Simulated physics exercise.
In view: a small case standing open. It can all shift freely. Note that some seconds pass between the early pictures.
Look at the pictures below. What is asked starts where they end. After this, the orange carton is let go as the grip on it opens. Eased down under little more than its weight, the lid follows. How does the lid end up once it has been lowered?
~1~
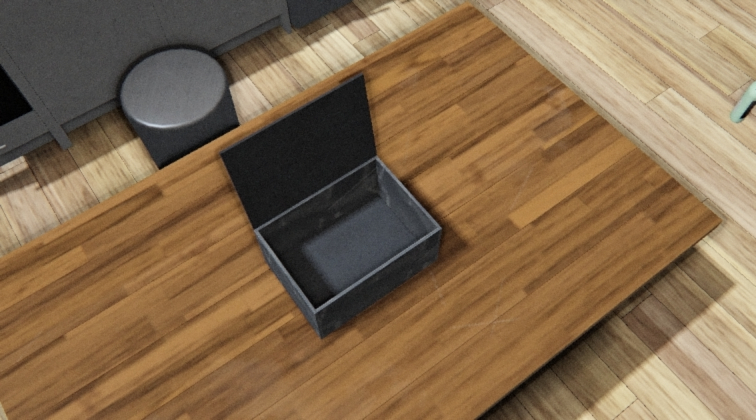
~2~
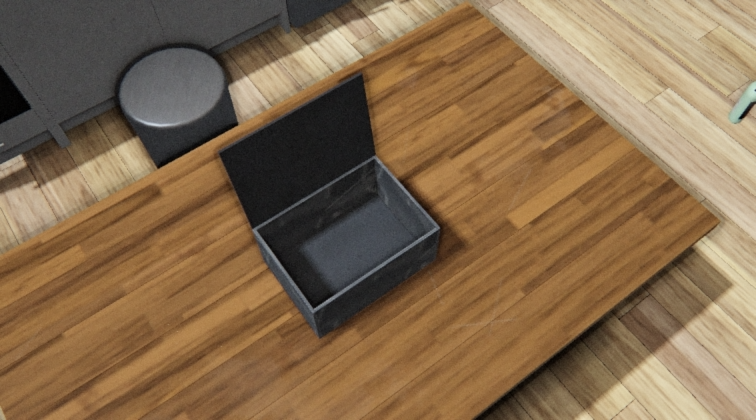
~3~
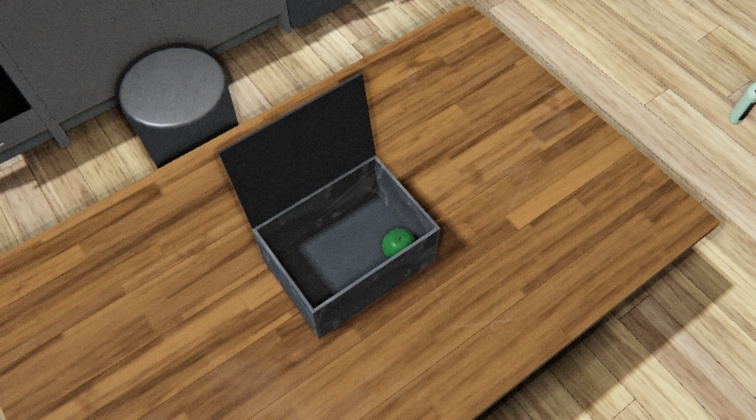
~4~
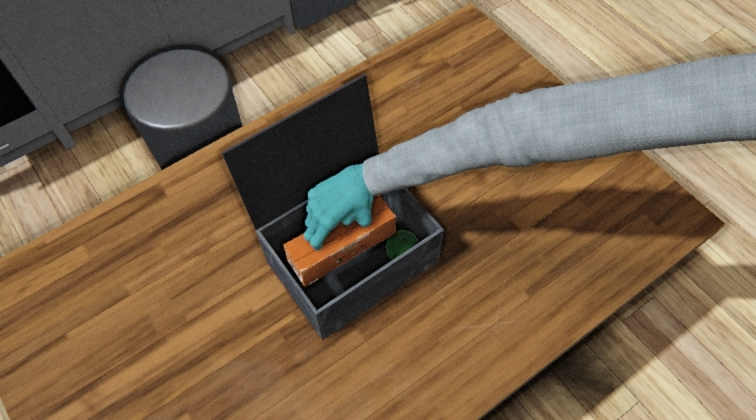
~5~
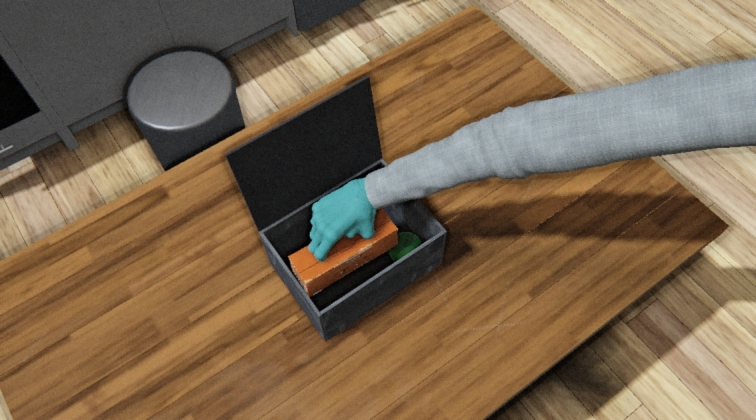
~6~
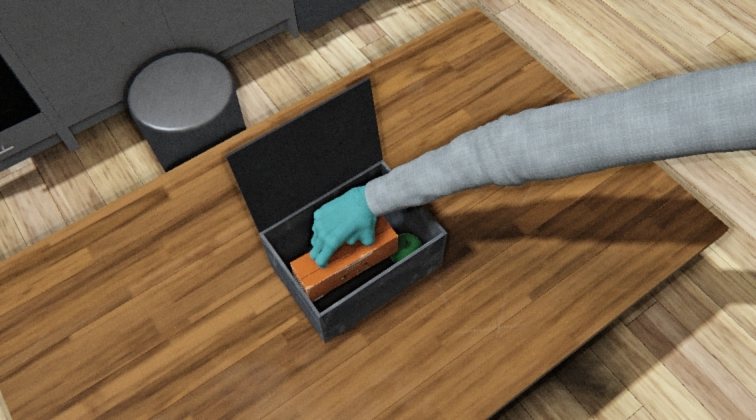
The lid lies flat on the box.
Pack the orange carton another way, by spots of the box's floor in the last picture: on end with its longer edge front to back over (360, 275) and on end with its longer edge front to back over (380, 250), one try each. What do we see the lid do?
Case one: Lid left up; case two: Lid down.
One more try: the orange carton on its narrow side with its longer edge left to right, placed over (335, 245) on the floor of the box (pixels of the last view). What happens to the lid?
Well, in that case it fits down fine.
Then, 0.90 s on from there, lid starting down; orange carton shifted a little near (349, 276); green apple shifted a little.
Then, 1.60 s on from there, lid 60° above the rim; orange carton shifted a little near (349, 276); green apple shifted a little.
Then, 1.90 s on from there, lid 16° above the rim; orange carton shifted a little near (349, 276); green apple shifted a little.
In the end, lid shut; moved from the start, orange carton; green apple unmoved. At the end, from the last picture's camera, orange carton near (349, 276).
